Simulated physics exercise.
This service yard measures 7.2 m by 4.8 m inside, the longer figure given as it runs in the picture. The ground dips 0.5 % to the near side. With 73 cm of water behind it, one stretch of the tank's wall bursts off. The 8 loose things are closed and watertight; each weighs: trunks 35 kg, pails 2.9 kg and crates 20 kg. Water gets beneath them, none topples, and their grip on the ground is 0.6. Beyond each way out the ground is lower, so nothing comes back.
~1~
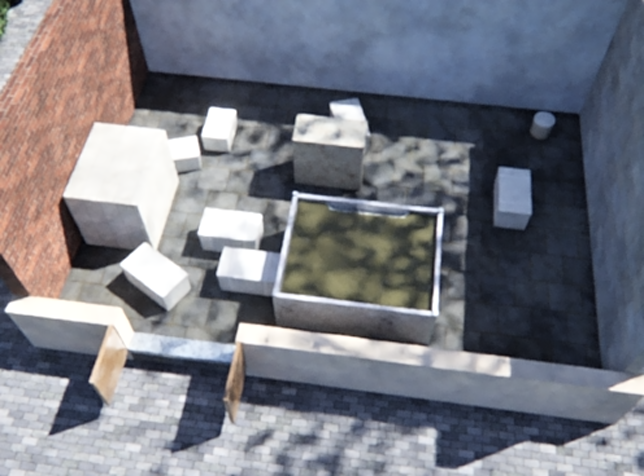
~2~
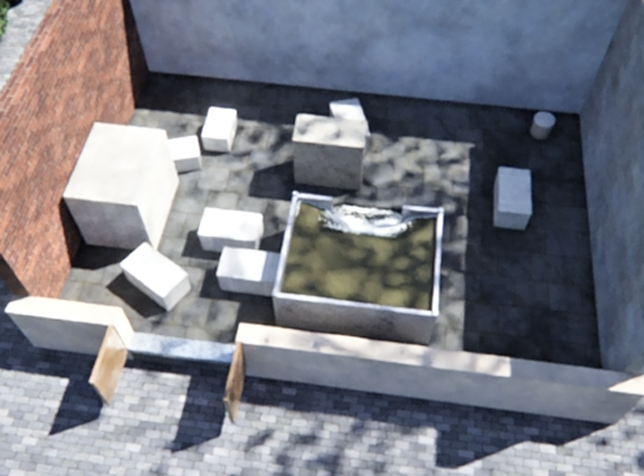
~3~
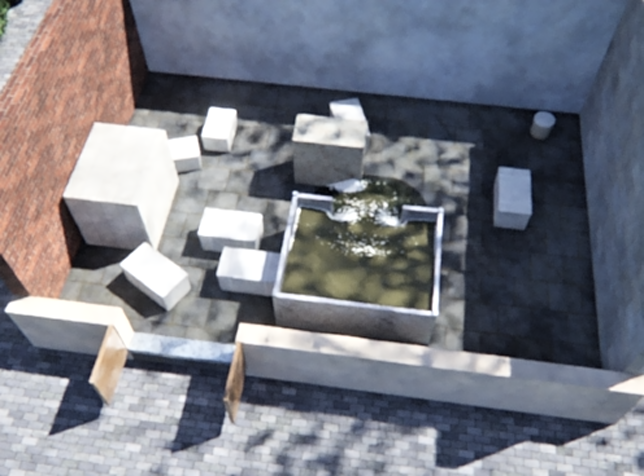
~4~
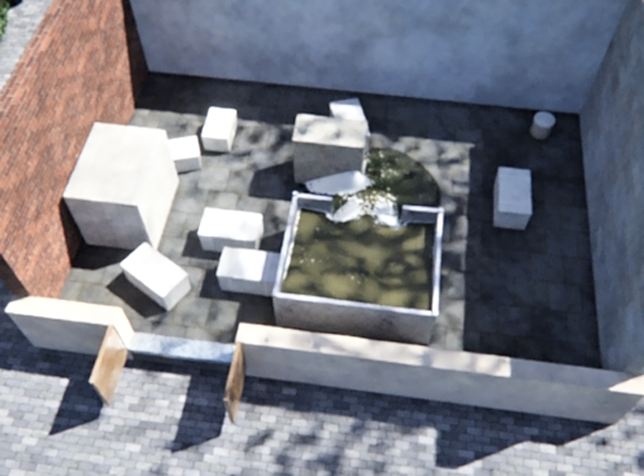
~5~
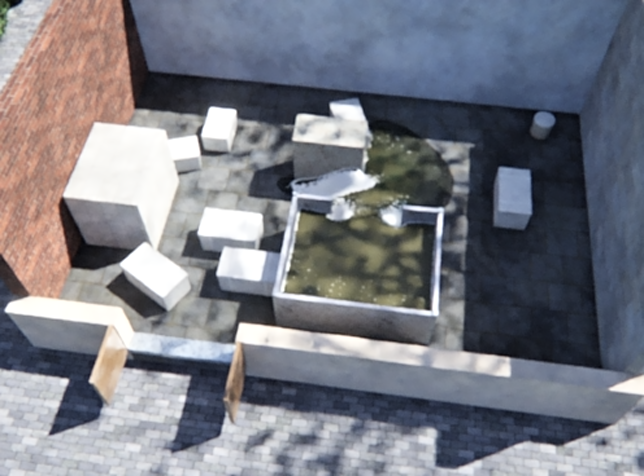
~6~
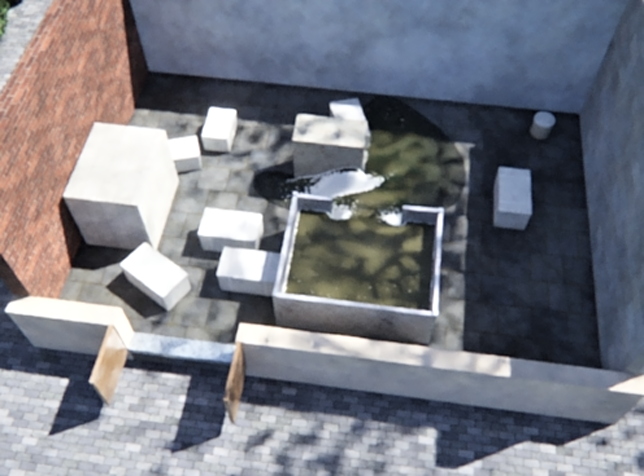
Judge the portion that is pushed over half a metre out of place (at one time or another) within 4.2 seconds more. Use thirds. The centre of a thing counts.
That comes to not even a third.
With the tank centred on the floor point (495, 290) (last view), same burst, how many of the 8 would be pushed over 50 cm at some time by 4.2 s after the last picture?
In that case 3 of them.
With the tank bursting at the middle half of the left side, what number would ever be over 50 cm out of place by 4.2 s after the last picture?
Then 5.
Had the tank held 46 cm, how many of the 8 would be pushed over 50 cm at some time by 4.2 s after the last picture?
Then 1.
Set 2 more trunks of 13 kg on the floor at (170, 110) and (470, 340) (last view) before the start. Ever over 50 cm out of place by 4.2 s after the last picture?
In that order: Short of it, less.
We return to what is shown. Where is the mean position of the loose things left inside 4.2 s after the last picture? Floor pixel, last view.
At about (295, 218).
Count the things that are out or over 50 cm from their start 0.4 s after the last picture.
By then 0.
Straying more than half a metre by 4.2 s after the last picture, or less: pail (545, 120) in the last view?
It is more.
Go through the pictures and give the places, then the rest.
The first frame shows a trunk at (230, 224) rests on the ground; a trunk at (154, 269), on the bottom; water covers 2.8 m2; 0 of 8 have shifted.
The second frame shows a trunk at (230, 224) rests on the ground; a trunk at (154, 269) rests on the ground; 3.4 m2 under water; 0 of 8 have shifted.
The third frame shows a trunk at (230, 224), on the bottom; a trunk at (154, 269) rests on the ground; water covers 4.2 m2; 0 of 8 have shifted.
The fourth frame shows a trunk at (230, 224) rests on the ground; a trunk at (154, 269), on the bottom; water covers 4.9 m2; 0 of 8 have shifted.
The fifth frame shows a trunk at (230, 224) rests on the ground; a trunk at (154, 269), on the bottom; 5.7 m2 under water; 0 of 8 have shifted.
The sixth frame shows a trunk at (230, 224), on the bottom; a trunk at (154, 269), on the bottom; water covers 7.0 m2; 0 of 8 have shifted.
Then, 0.4 s after the last picture 0 of 8 are over 50 cm from their spots; 0 afloat.
Then, 1.5 s after the last picture 1 of 8 are over 50 cm from their spots; 1 afloat.
Then, 2.8 s after the last picture 1 of 8 are over 50 cm from their spots; 1 afloat.
Then, 4.2 s after the last picture 1 of 8 are over 50 cm from their spots, and 1 have been at some point; 1 afloat.
